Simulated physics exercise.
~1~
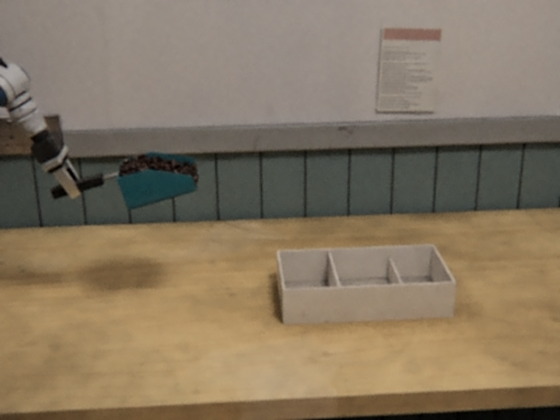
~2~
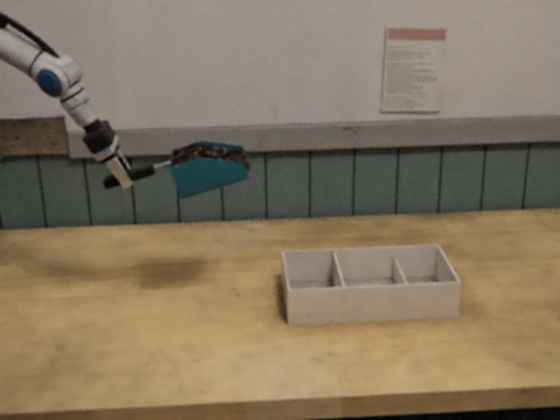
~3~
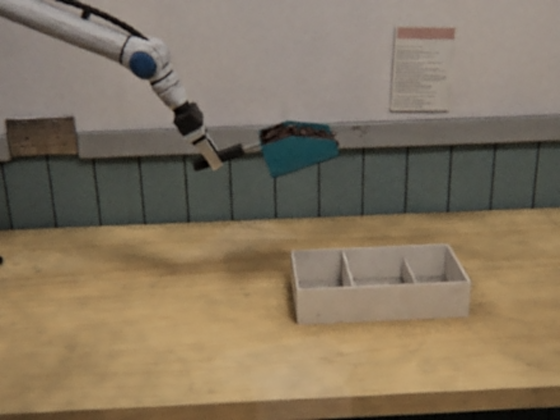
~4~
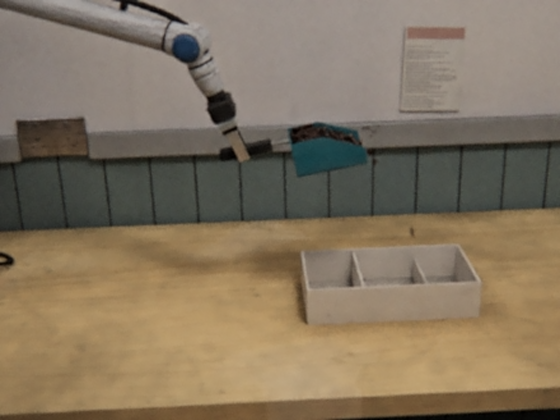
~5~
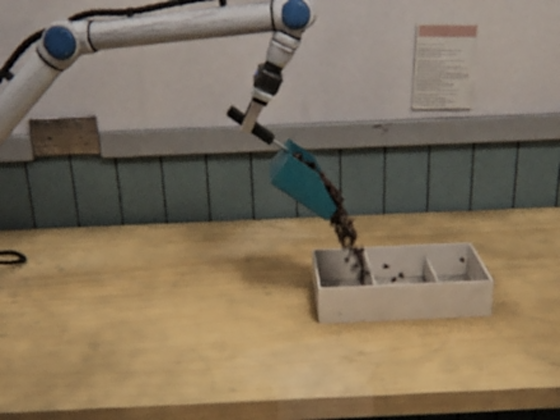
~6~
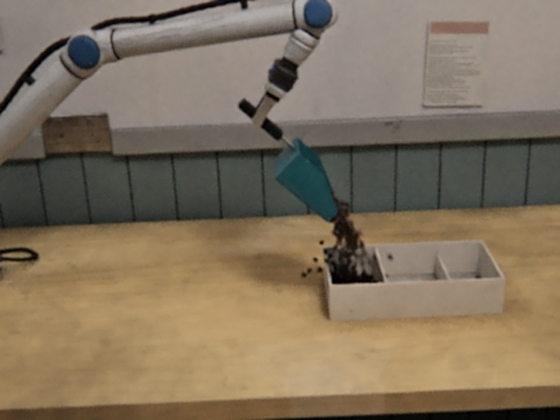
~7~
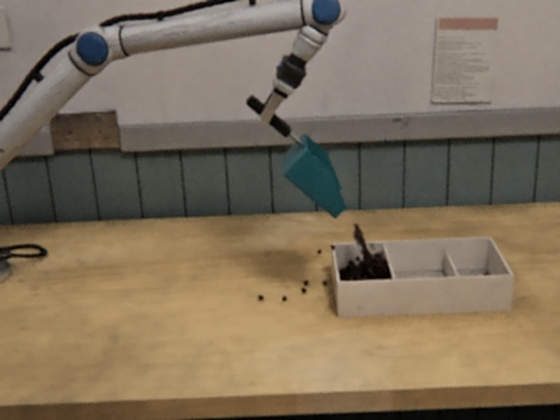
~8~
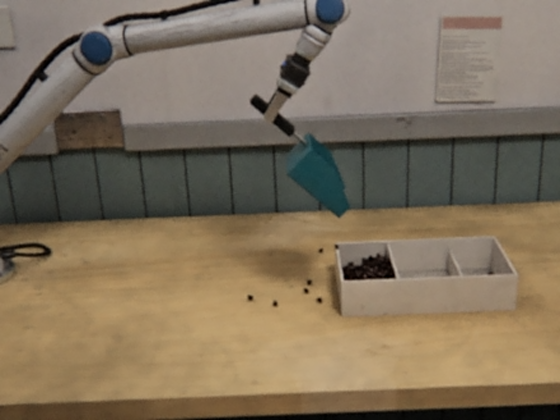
A white robot arm with blue joints holds a teal scoop heaped with dark beans above a pale wooden table, seen from the side against a white wall with teal panelling below. It carries the scoop rightward toward a light grey box with three compartments, and a few beans slip off the front. The arm then tips the scoop steeply, and the beans pour in a dark stream, mostly into the left compartment, while a few bounce onto the table. The scoop empties and hangs still, leaving a dark pile in the left compartment and several stray beans beside the box.
